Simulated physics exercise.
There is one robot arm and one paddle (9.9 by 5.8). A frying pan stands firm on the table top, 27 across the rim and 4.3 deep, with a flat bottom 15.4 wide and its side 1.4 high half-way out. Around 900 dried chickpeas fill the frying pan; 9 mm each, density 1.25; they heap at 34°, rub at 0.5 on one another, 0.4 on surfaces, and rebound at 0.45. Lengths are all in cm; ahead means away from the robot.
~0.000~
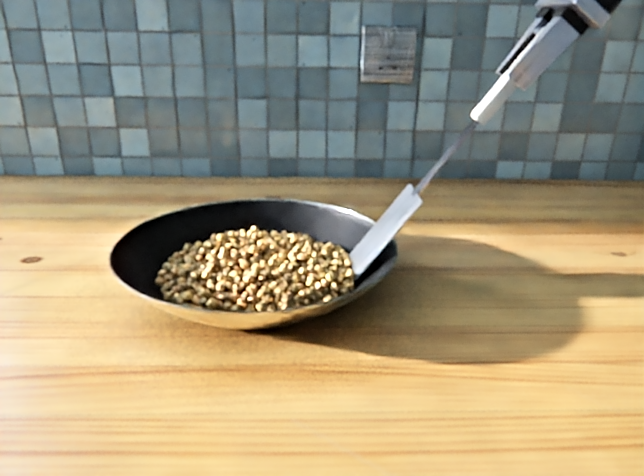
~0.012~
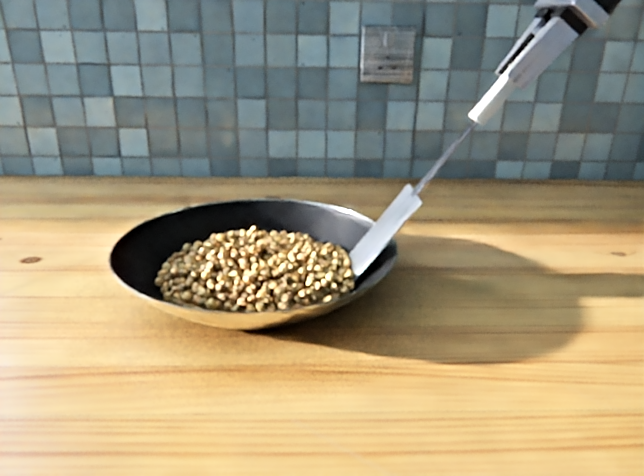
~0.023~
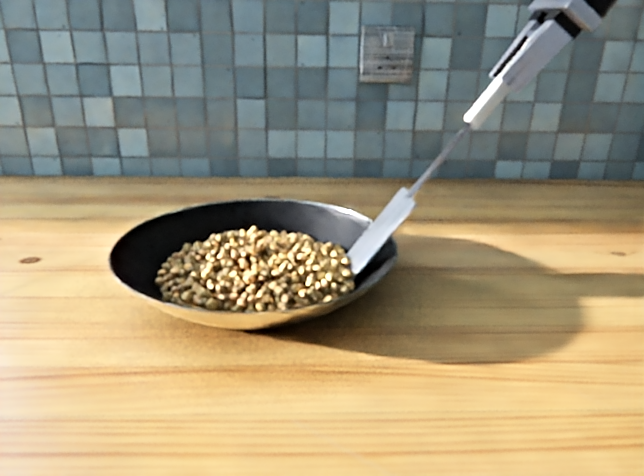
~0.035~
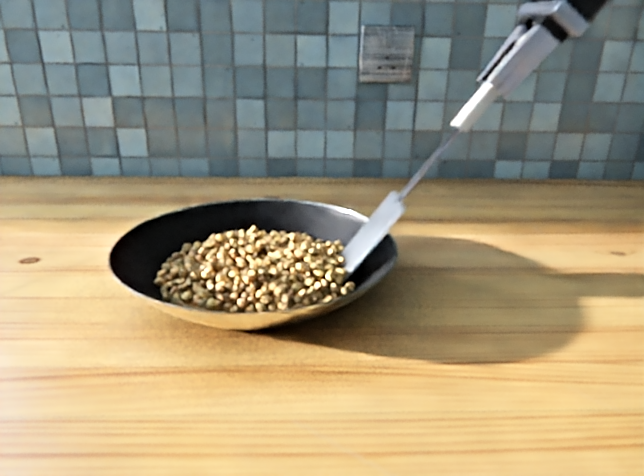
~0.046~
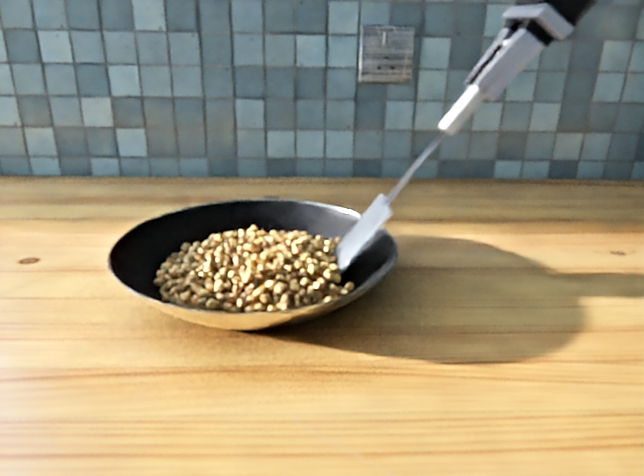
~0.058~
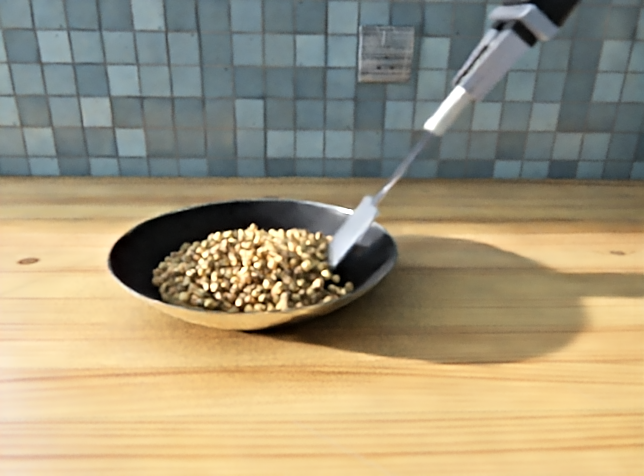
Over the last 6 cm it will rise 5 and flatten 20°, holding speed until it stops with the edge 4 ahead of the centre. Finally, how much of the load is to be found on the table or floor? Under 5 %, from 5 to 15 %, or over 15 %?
From 5 to 15 %.
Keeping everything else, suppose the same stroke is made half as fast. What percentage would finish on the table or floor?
I'd say close to 0 per cent.
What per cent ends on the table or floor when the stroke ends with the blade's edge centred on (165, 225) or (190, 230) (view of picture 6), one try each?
Some 15 and 10 per cent.
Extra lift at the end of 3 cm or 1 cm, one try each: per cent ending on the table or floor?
5 and 0 %.
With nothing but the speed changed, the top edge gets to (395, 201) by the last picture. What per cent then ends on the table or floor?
Roughly 0 per cent.
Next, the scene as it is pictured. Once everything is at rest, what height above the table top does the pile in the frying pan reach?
Roughly 4.0 centimetres.
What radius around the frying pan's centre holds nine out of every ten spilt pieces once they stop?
That's near 60 cm.
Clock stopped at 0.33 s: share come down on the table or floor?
Roughly 6 percent.
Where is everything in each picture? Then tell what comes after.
The first frame shows the paddle top edge at (416, 192), sloping 54°; upper third of the load around (258, 263), from x 160 to 350, top at y 230; 900 in the frying pan.
The second frame shows the paddle top edge at (415, 193), sloping 54°; upper third of the load around (258, 263), from x 160 to 350, top at y 230.
The third frame shows the paddle top edge at (410, 195), sloping 54°; upper third of the load around (258, 263), from x 160 to 350, top at y 230.
The fourth frame shows the paddle top edge at (399, 199), sloping 54°; upper third of the load around (260, 261), from x 160 to 350, top at y 230.
The fifth frame shows the paddle top edge at (387, 202), sloping 54°; upper third of the load around (260, 259), from x 160 to 350, top at y 230.
The sixth frame shows the paddle top edge at (374, 203), sloping 54°; upper third of the load around (264, 257), from x 155 to 360, top at y 230; 900 in the frying pan.
After 0.09 s, sloping 53°, highest piece 9 above the table; 898 in the frying pan, 2 on the blade or in flight.
After 0.11 s, sloping 46°, highest piece 12 above the table; 897 in the frying pan, 3 on the blade or in flight.
After 0.33 s, sloping 34°, highest piece 12 above the table; 833 in the frying pan, 60 on the table or floor, 7 on the blade or in flight.
After 1.38 s, sloping 34°, highest piece 4 above the table; 833 in the frying pan, 67 on the table or floor.
In the end, 833 in the frying pan, 67 on the table or floor. That is 7 % on the table or floor.
